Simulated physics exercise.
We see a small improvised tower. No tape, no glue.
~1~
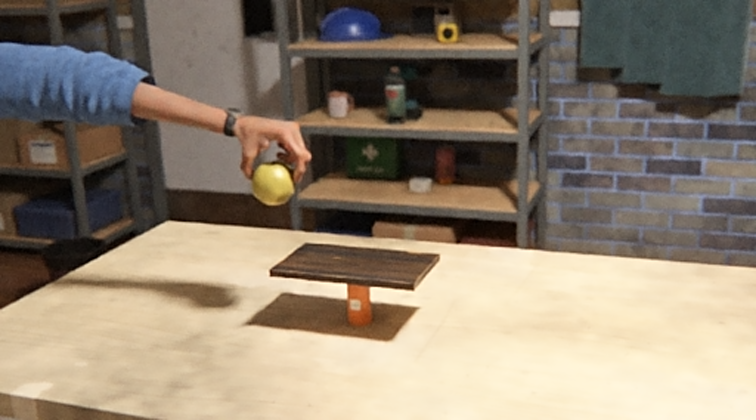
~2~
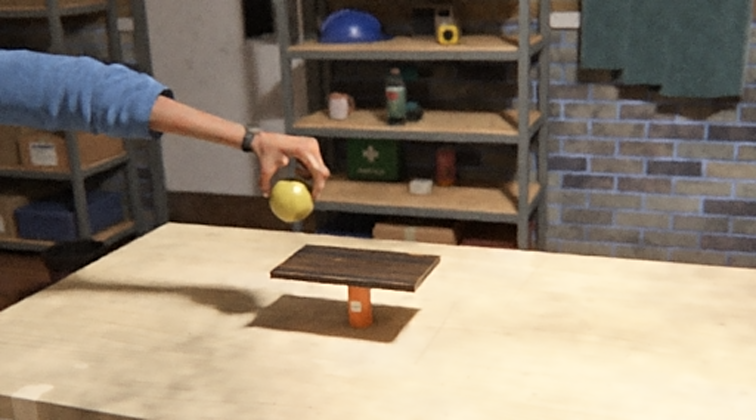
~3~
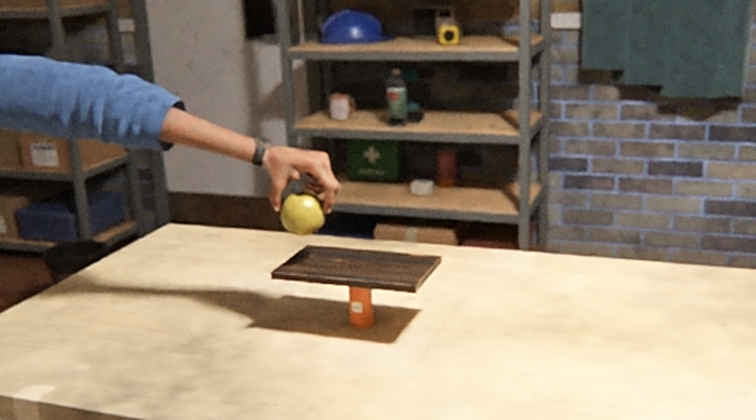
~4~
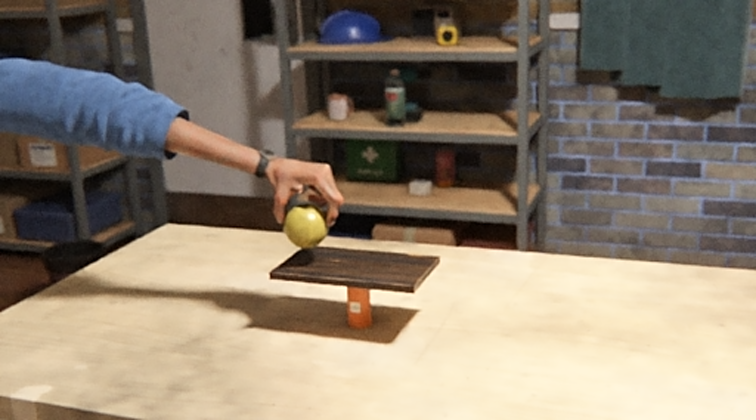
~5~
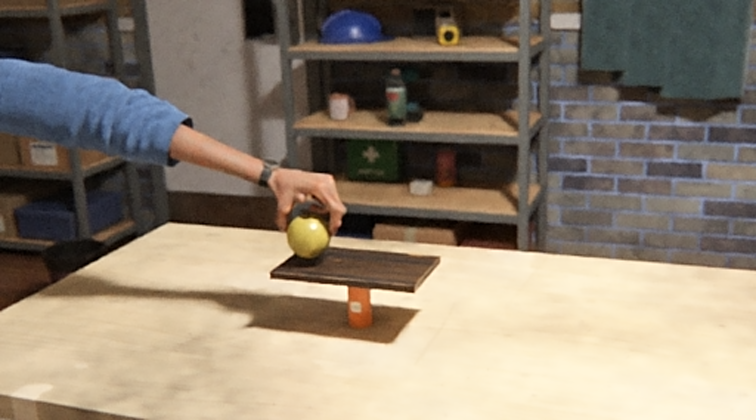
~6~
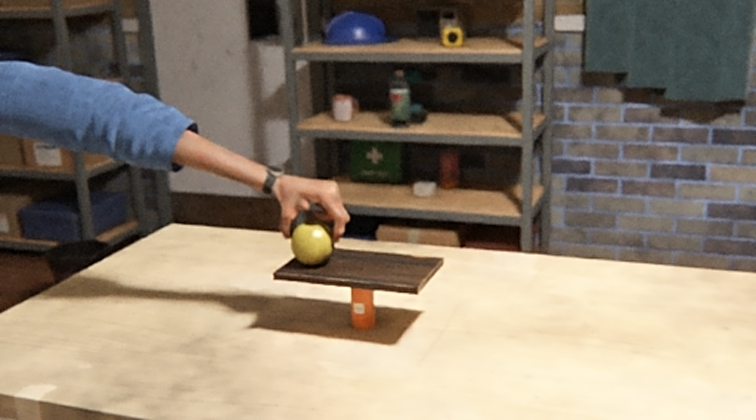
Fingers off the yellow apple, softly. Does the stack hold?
The stack gives way.
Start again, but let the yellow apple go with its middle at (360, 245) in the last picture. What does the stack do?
Then it holds.
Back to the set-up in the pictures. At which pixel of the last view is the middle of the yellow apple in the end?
Around (267, 301).
Then, 0.40 s later than the last frame, yellow apple now fallen; black board tilted by 53°.
Then, 0.60 s later than the last frame, black board now fallen; orange shaker tilted by 70°.
When it is over, fallen, black board and yellow apple; lying over in the stack, orange shaker. End places, in pixels of the last picture, yellow apple near (267, 301). The stack loses its balance.
